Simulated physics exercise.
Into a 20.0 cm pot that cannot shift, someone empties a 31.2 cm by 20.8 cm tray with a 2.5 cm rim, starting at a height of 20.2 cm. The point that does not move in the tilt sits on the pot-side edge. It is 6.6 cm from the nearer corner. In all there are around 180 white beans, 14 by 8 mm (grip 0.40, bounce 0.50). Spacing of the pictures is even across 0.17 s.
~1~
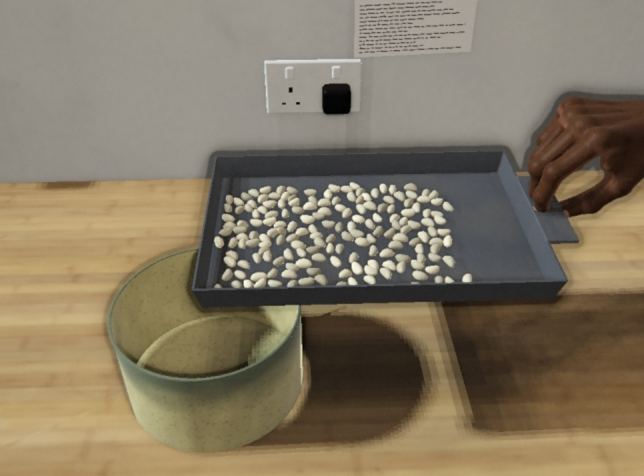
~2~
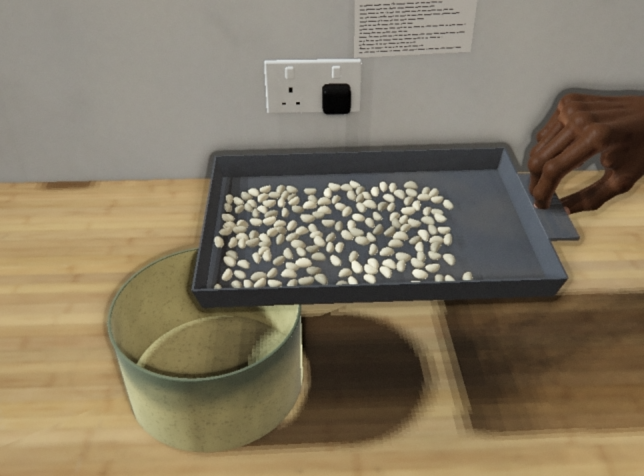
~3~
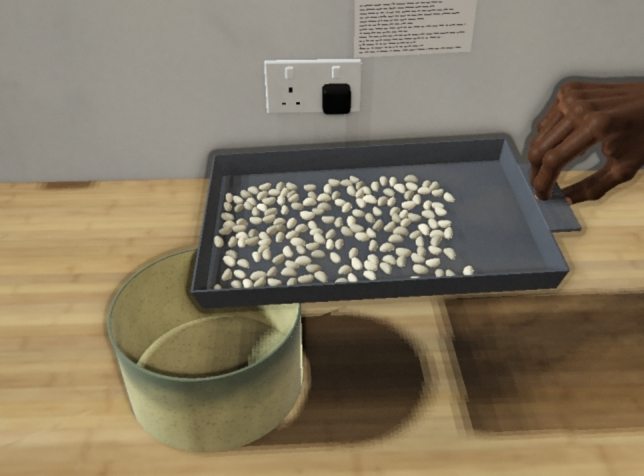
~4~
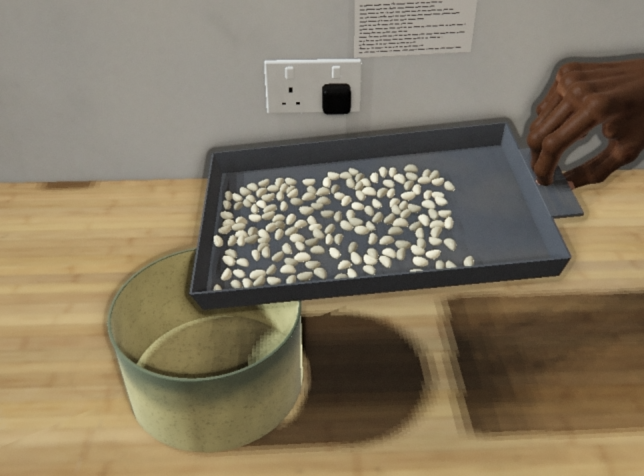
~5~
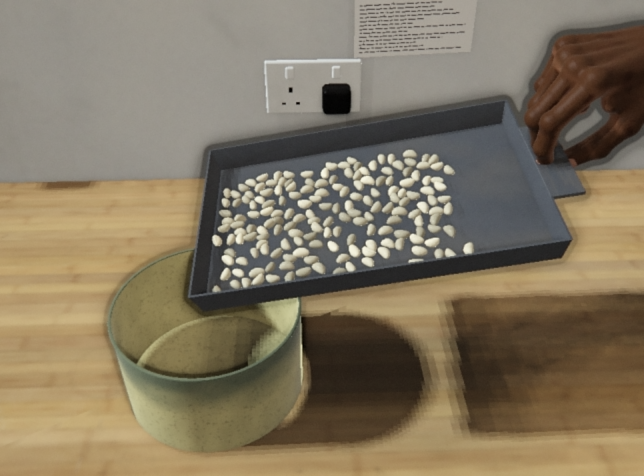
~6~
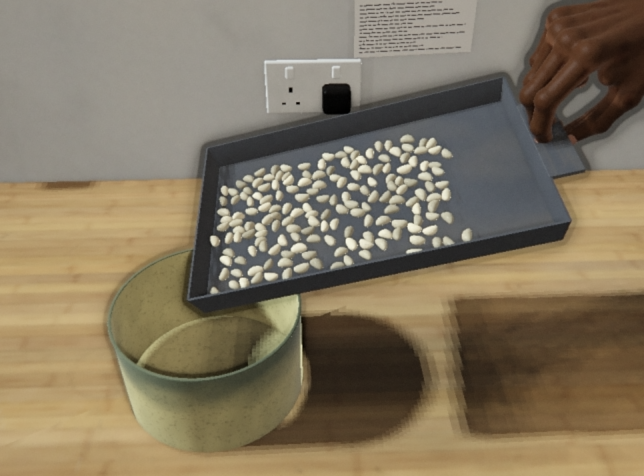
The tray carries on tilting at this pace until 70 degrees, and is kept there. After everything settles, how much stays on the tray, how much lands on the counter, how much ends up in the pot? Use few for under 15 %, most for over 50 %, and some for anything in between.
Left on the tray: Some, counter: Some, pot: Some.
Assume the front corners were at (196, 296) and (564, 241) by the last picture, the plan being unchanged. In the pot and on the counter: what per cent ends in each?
That works out as pot 30 and counter 45.
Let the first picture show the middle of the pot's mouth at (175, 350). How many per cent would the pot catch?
Share in pot at that spot: Some 60 in a hundred.
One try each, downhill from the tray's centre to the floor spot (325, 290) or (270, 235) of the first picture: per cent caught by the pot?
Roughly 10 % for the first direction, roughly 35 % for the second.
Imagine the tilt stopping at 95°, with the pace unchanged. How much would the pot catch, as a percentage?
That would give about 60 per cent.
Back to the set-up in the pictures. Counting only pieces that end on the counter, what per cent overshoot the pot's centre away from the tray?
90 %.
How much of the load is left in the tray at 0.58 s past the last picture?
I'd put it at roughly 45 per cent.
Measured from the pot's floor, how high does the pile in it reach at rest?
Around 1.0 cm above the floor.
Then, 0.19 s after the last picture, tilt 44 degrees; the tray holds 100 %, the pot 0 %.
Then, 0.32 s after the last picture, tilt 62 degrees; the tray holds 100 %, the pot 0 %.
Then, 0.58 s after the last picture, tilt 70 degrees; the tray holds 45 %, the pot 15 %.
In the end, tray 35 %, counter 40 %, pot 25 %.
